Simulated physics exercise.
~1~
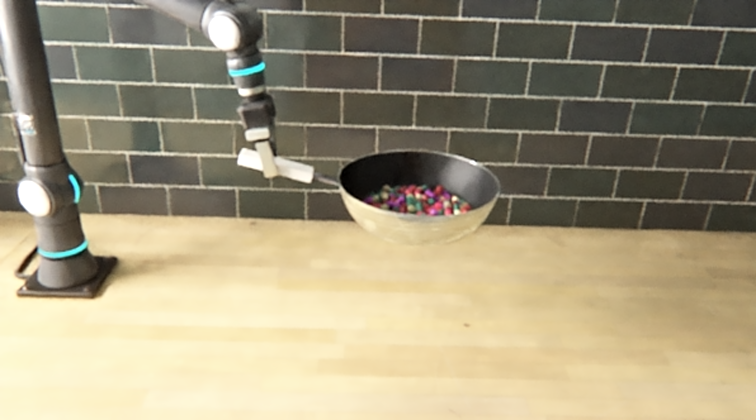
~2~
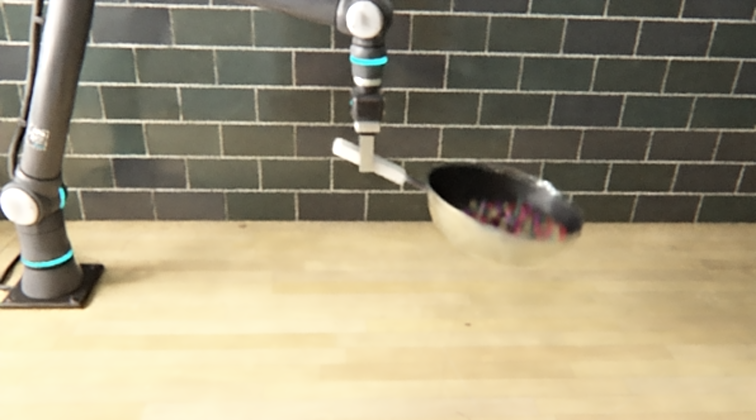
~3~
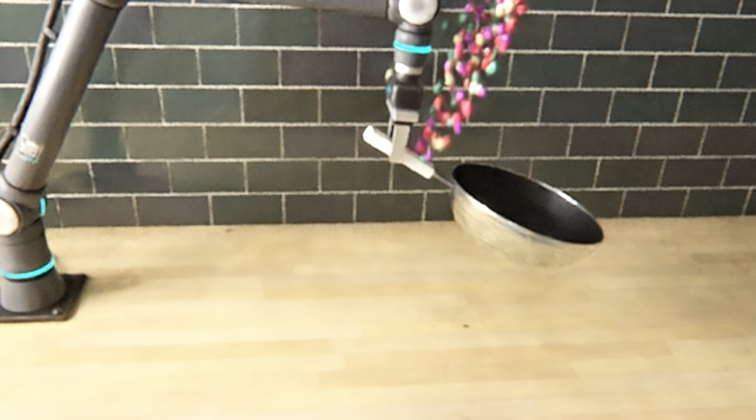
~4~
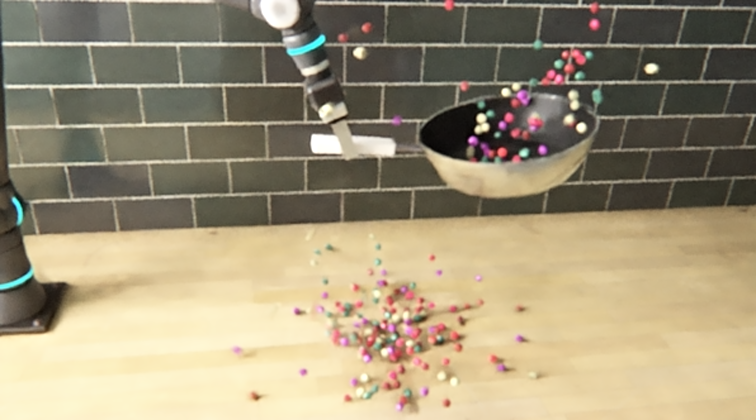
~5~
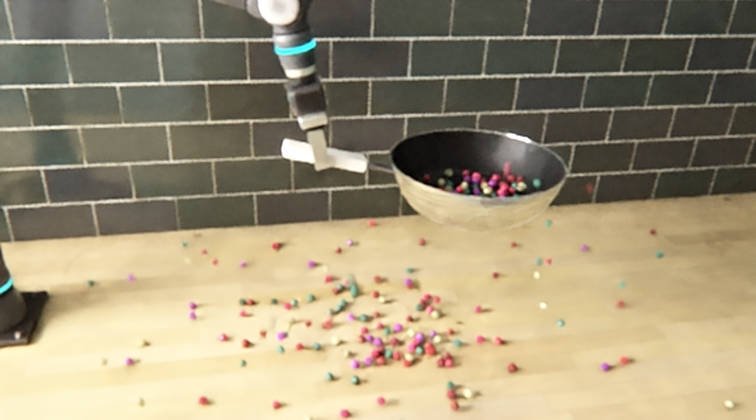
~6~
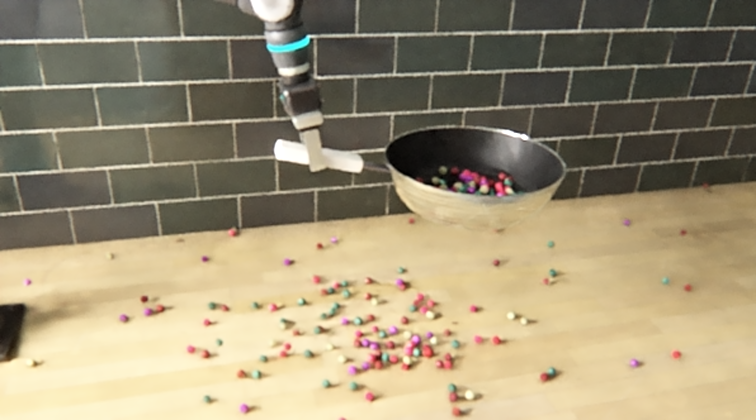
At the start, a robot arm holds a frying pan level above a wooden table, with a heap of small, round, colourful sweets inside. The arm swings the pan to the right and tips its far side downward. The sweets then fly up out of the pan in a long stream, leaving it empty beneath them. As the arm draws back left and tilts the pan the other way, some drop into it while many others hit the table. The pan levels out and stays raised, holding a small pile, with most of the sweets scattered widely across the tabletop.
